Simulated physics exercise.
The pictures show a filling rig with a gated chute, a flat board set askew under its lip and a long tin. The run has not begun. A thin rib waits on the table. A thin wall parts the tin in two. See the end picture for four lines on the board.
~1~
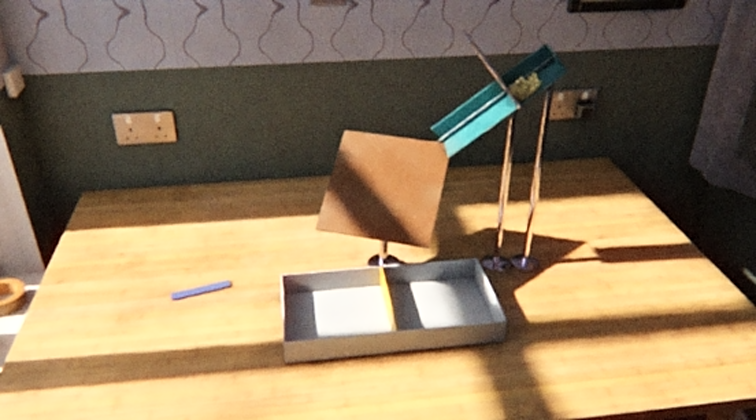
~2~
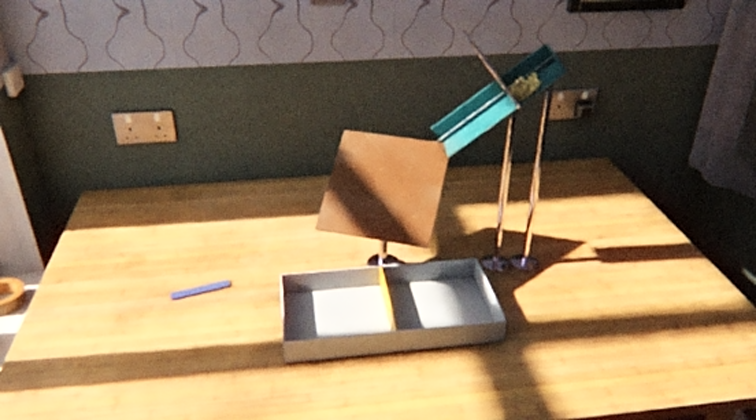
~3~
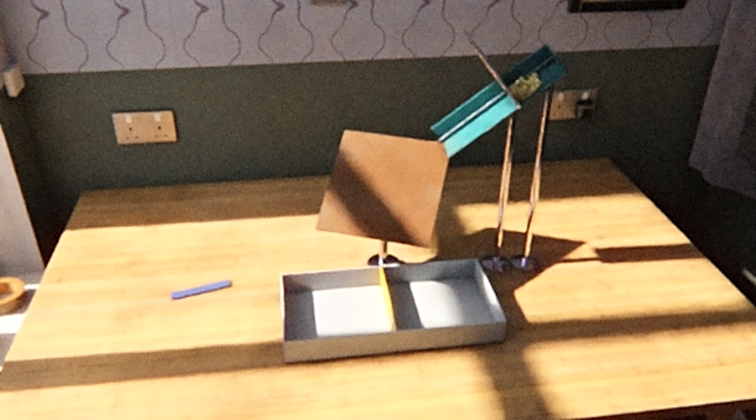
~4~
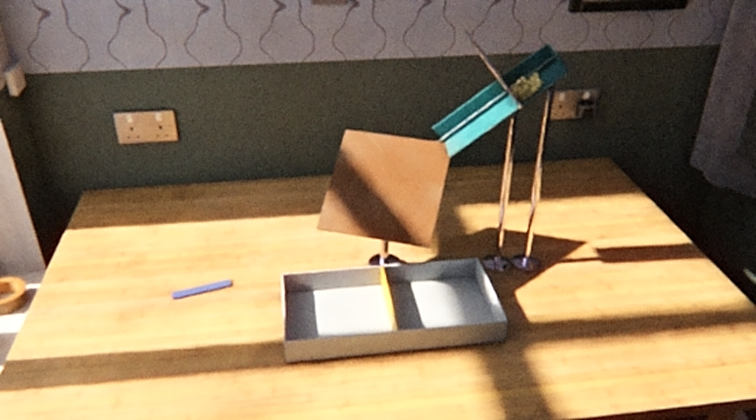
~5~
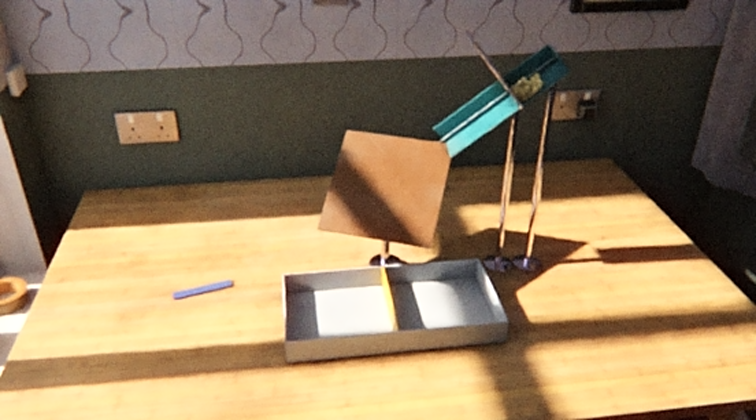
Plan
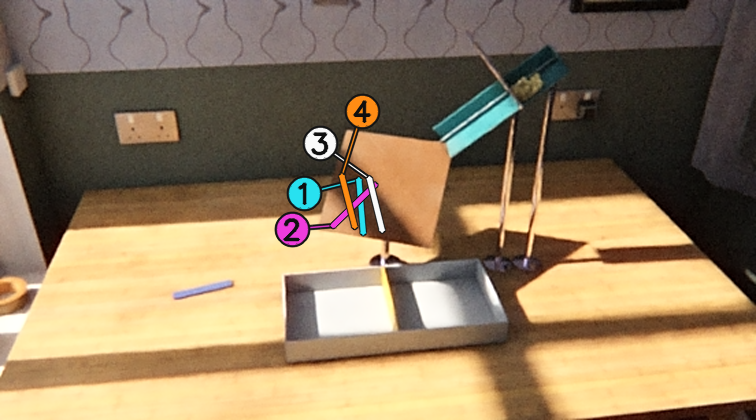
On a sunlit wooden table, a teal chute on thin metal stands sloped down toward a tilted brown board behind a long grey divided tray, with a blue strip lying nearby, and nothing noticeably moved.
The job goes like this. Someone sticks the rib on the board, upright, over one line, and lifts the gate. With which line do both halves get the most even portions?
Take 3.
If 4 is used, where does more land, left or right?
Left.
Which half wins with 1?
The left half.
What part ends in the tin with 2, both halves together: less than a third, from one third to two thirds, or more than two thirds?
More than two thirds.
On the marked copy, line 1 from (358, 179) to (363, 232); line 2 from (374, 184) to (333, 225); line 3 from (369, 178) to (382, 230); line 4 from (341, 176) to (354, 226).
Choosing 1, of what is caught, nearly all in the left half, a small part in the right.
Choosing 2, of what is caught, nearly all in the left half, a stray few in the right.
Choosing 3, of what is caught, about a third in the left half, about two thirds in the right.
Choosing 4, of what is caught, nearly all in the left half, a small part in the right.
